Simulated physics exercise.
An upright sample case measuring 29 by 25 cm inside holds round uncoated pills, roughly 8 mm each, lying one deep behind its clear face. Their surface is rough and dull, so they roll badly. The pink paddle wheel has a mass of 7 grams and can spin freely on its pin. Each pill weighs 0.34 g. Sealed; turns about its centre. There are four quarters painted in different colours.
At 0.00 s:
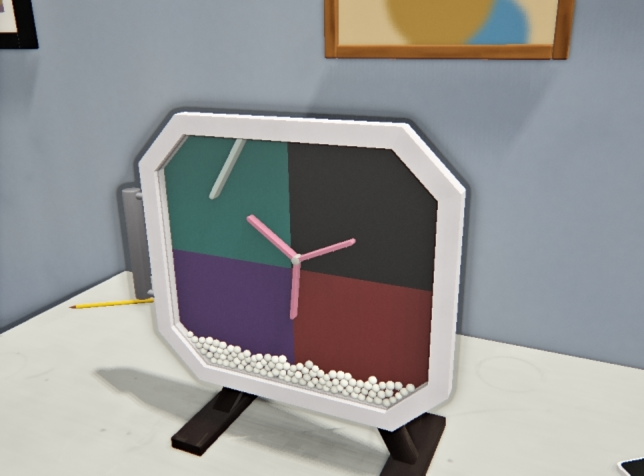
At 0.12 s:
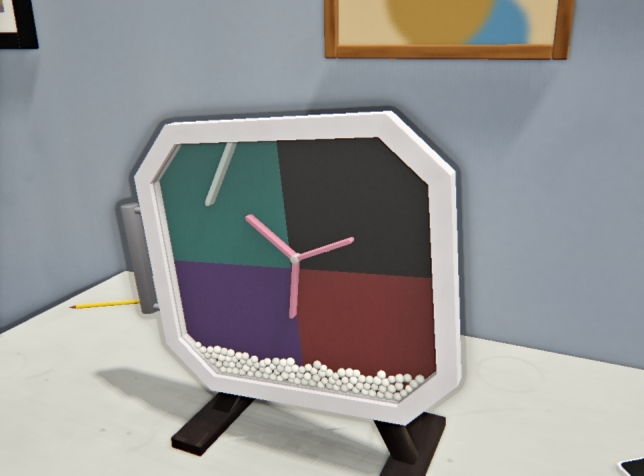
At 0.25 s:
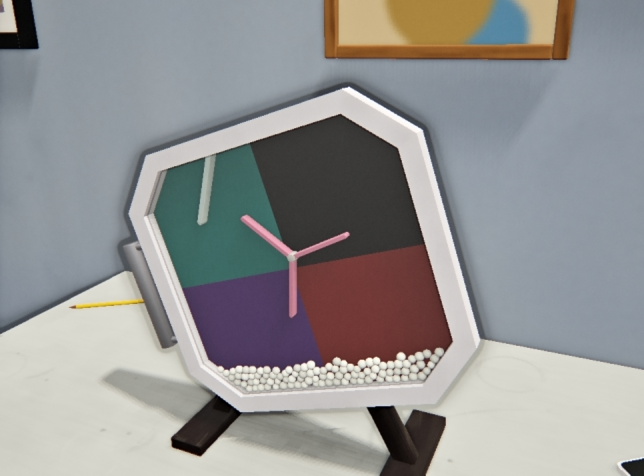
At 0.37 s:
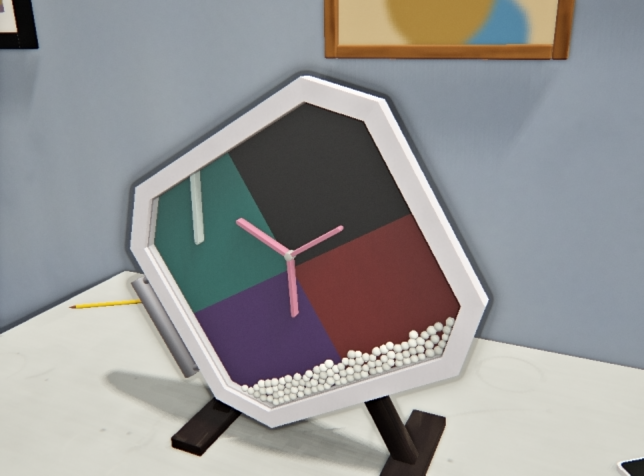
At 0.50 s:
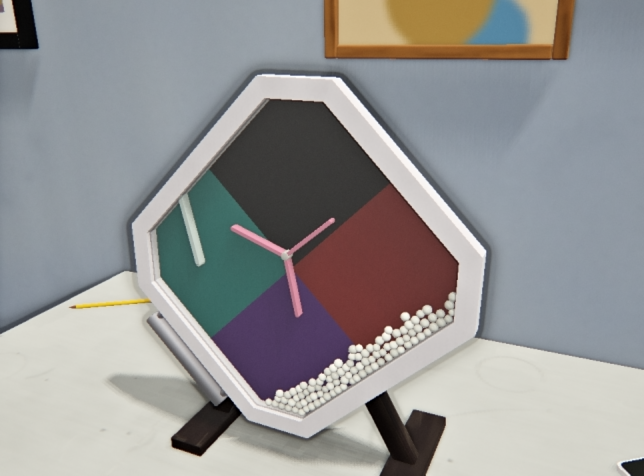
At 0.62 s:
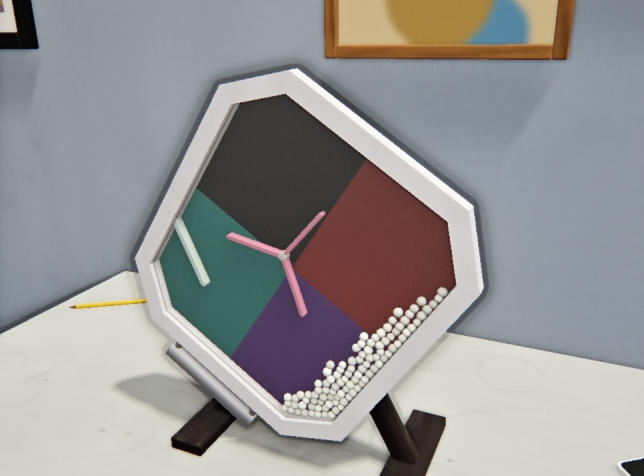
The video shows an eight-sided, clear-faced case of small white balls turning anticlockwise on a dark stand, its four coloured quarters rotating as the balls shift rightward into a sloping pile and the pink paddle wheel turns slightly.
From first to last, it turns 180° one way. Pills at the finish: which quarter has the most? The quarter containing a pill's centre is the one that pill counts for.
It is the quarter marked turquoise.
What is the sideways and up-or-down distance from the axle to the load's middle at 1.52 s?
The middle sits around 7 cm right of it and 11 cm below it.
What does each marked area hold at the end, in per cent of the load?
Red quarter 0, purple quarter 5, turquoise quarter 95, black quarter 0.
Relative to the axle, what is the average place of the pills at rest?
Some 11 cm right and 7 cm below.
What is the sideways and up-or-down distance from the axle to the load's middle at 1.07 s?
9 cm right, 8 cm below.
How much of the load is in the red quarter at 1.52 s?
Around 0 percent.
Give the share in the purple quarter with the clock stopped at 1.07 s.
Some 85 per cent.
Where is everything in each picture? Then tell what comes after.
The first picture shows level; about 100 pills; pills' middle (291, 371); highest (190, 335); pink paddle wheel (297, 260); red (357, 338), purple (235, 313), turquoise (227, 201), black (358, 216).
The second picture shows turned 5° anticlockwise; pills' middle (300, 373); highest (420, 379).
The third picture shows turned 18° anticlockwise; pills' middle (323, 374); highest (439, 352); wall ends (202, 222).
The fourth picture shows turned 31° anticlockwise; pills' middle (342, 371); highest (451, 322); pink paddle wheel (290, 256).
The fifth picture shows turned 44° anticlockwise; pills' middle (353, 367); highest (453, 297).
The sixth picture shows turned 56° anticlockwise; pills' middle (352, 371); highest (442, 292); pink paddle wheel (284, 255); red (379, 259), purple (305, 354), turquoise (216, 276), black (277, 175).
After 1.07 s, it stands 102° anticlockwise; the pills' middle is 9 cm right of and 8 cm below the centre; red 5 %, purple 85 %, turquoise 5 %.
After 1.52 s, it stands 148° anticlockwise; the pills' middle is 7 cm right of and 11 cm below the centre; purple 15 %, turquoise 85 %.
After 1.90 s, it stands 180° anticlockwise; the pills' middle is 11 cm right of and 6 cm below the centre; purple 10 %, turquoise 90 %.
At rest by 3.7 s, it stands 180° anticlockwise; red 0 %, purple 5 %, turquoise 95 %, black 0 %.
